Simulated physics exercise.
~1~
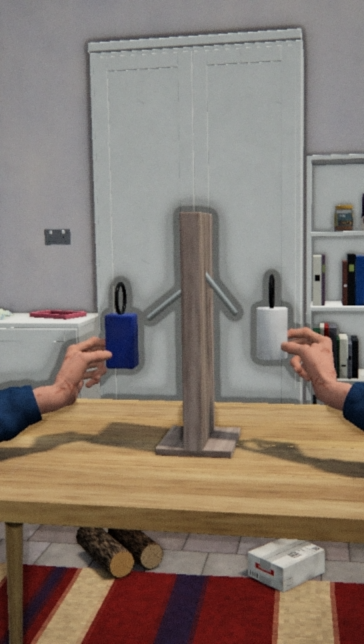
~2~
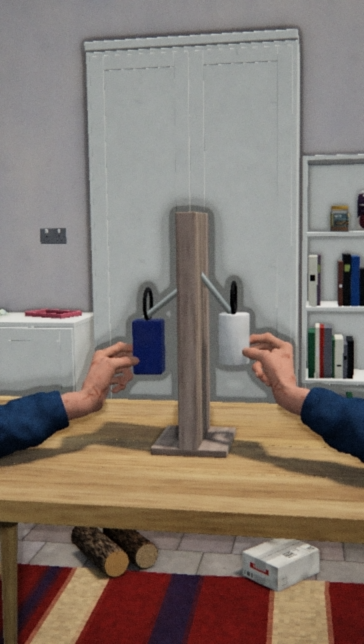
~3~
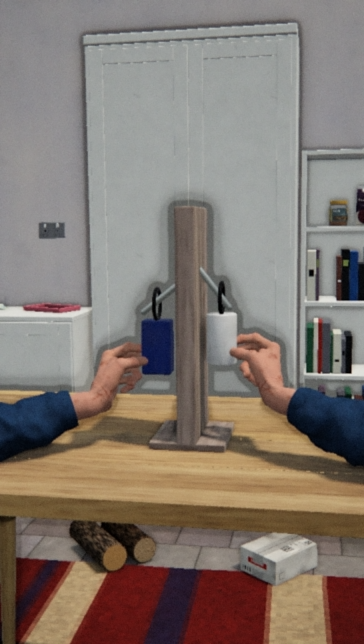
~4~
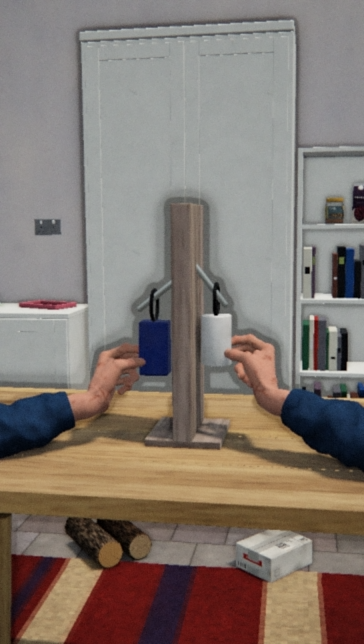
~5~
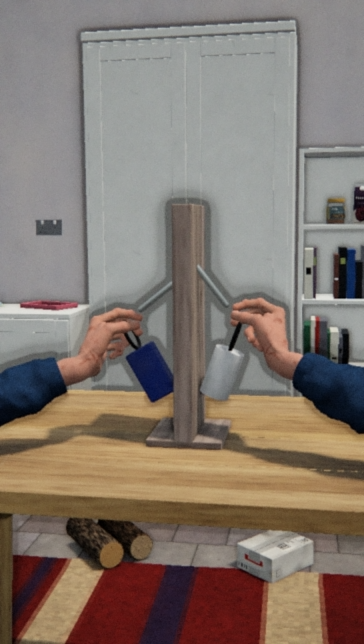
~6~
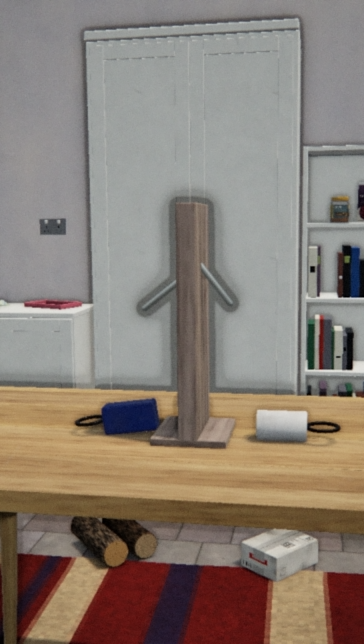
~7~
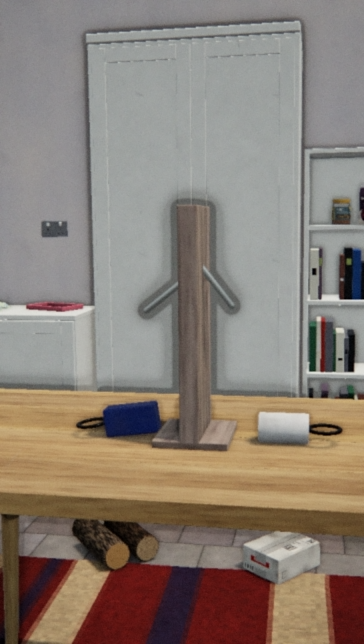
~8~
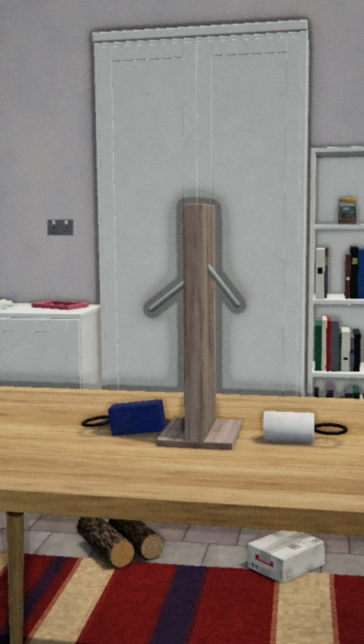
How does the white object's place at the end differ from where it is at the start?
At the start the white object is held upright in the air beside the right hand, to the right of the post. At the end it lies on its side on the table, lower down but still to the right of the post.
